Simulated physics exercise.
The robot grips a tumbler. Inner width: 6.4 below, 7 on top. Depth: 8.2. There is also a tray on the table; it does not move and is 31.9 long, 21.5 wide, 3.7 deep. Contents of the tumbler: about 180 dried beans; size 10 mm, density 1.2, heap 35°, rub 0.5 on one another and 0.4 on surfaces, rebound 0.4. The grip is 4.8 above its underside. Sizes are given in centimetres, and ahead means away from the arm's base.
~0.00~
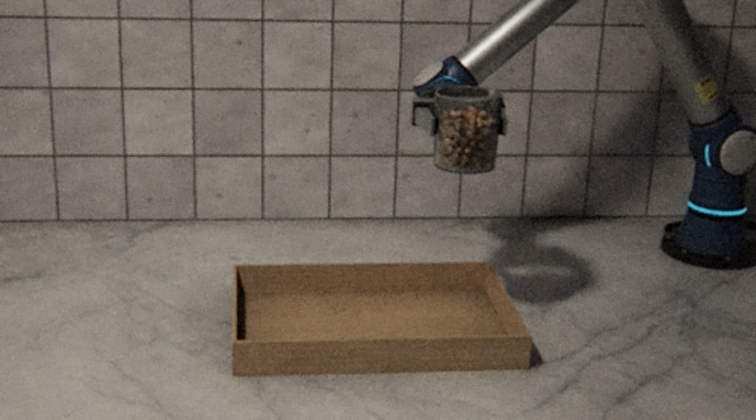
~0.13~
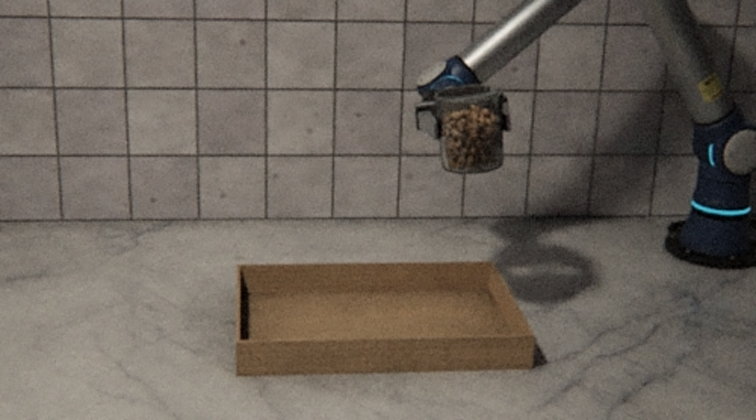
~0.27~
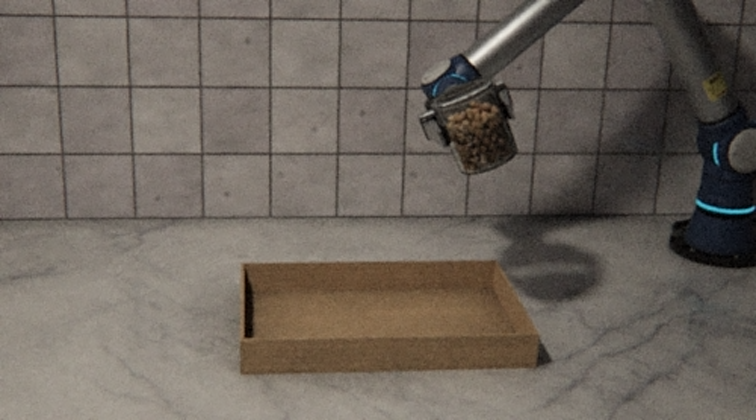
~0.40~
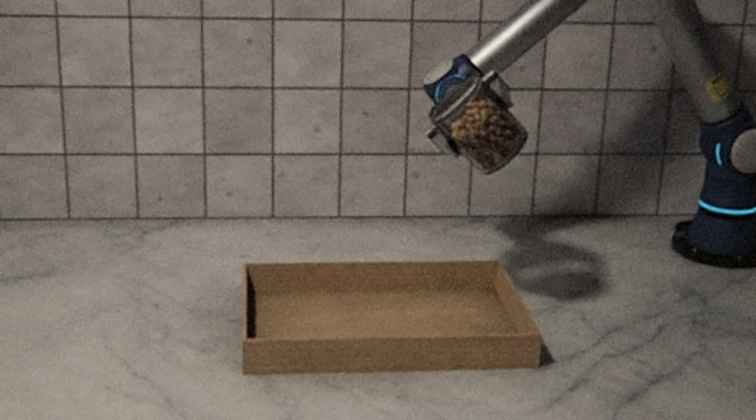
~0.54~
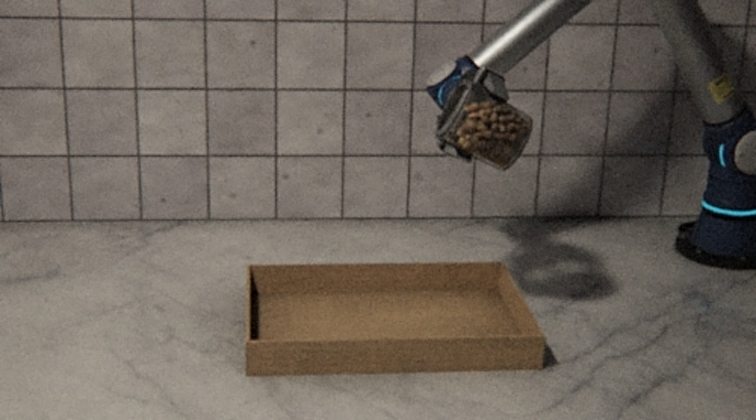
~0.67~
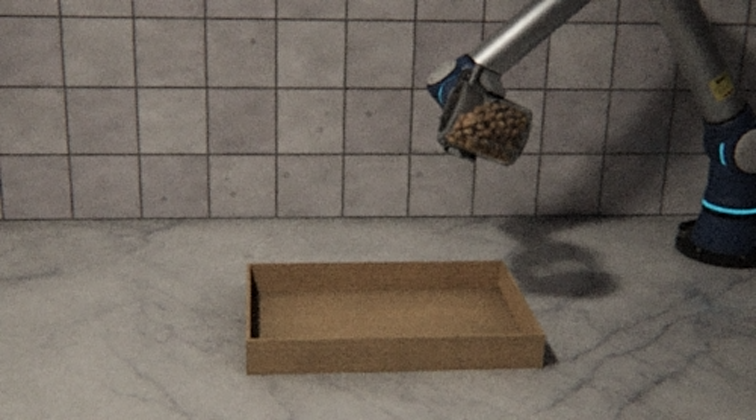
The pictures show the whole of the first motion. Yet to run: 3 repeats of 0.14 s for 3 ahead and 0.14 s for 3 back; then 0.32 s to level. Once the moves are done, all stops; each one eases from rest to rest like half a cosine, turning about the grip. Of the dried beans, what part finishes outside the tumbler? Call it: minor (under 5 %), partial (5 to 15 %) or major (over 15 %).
My call is partial.
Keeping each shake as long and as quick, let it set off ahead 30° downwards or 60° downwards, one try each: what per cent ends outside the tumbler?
Try one gives about 0 in a hundred, try two about 0 in a hundred.
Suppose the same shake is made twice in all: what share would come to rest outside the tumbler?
Result: Approximately 5 per cent.
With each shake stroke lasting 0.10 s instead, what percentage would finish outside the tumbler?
Estimate: Near 30 per cent.
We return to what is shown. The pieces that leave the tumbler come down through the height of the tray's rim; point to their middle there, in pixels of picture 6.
Close to pixel (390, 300).
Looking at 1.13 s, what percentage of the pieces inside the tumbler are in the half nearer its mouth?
Roughly 45 %.
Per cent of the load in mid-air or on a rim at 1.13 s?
About 1 %.
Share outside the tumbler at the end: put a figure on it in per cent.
Estimate: About 10 %.
By 1.13 s, tilted 69° forward, highest piece 26 above the table; 178 in the tumbler, 3 in the tray, 2 in flight or on a rim.
By 1.60 s, tilted 57° forward, highest piece 25 above the table; 165 in the tumbler, 16 in the tray, 2 in flight or on a rim.
By 2.03 s, level, highest piece 27 above the table; 165 in the tumbler, 18 in the tray.
By 3.08 s, level, highest piece 27 above the table; 165 in the tumbler, 18 in the tray.
Final count, 165 in the tumbler, 18 in the tray. That is 10 % outside the tumbler.
